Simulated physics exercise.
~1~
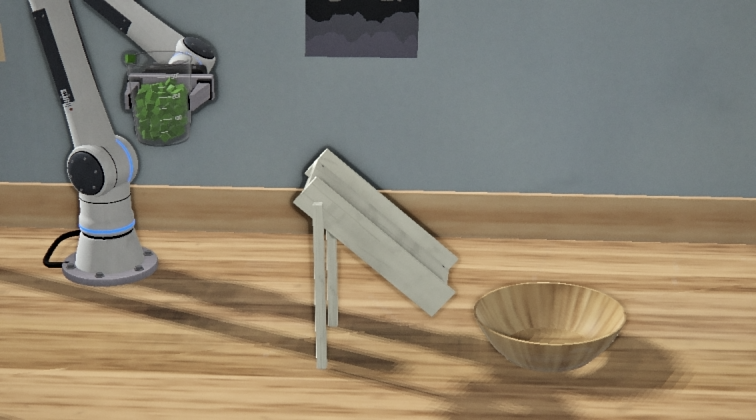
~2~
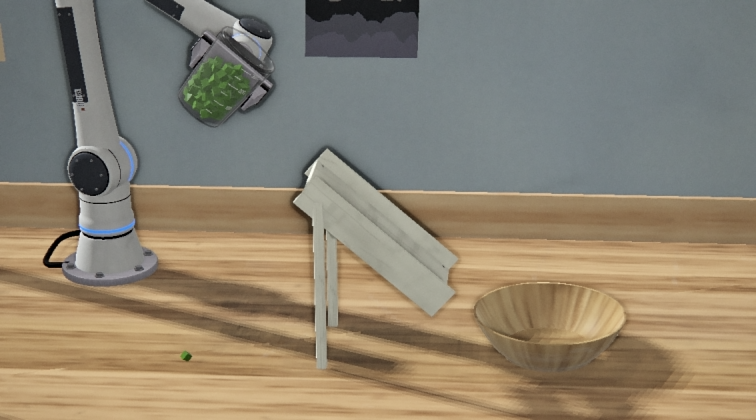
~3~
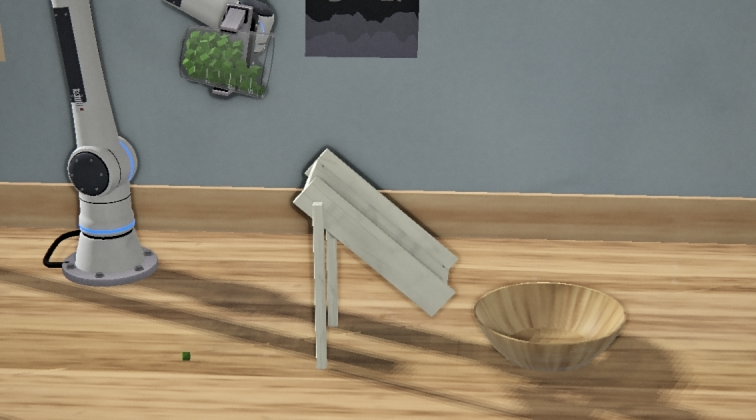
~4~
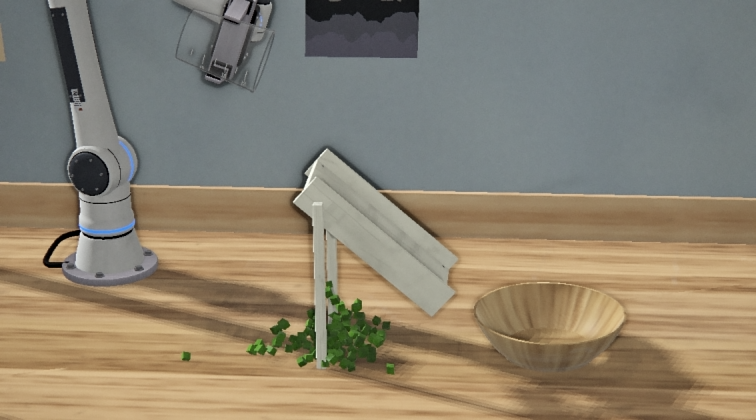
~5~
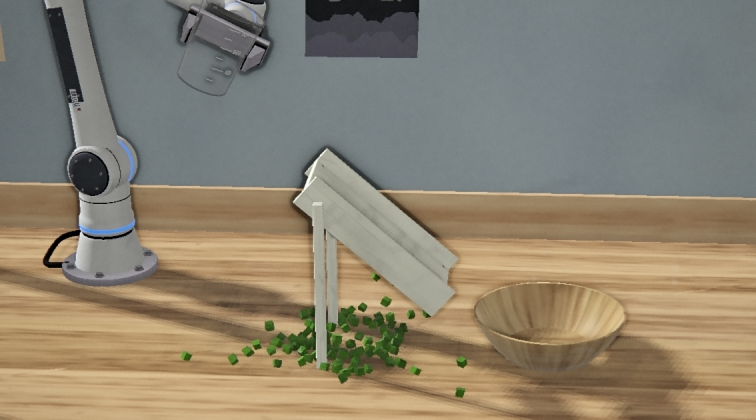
A robot arm lifted a clear tumbler of green vegetable dice and tipped it over, dropping one piece early and then the rest, which scattered on the wooden table around the chute's legs, leaving the bowl on the right empty.
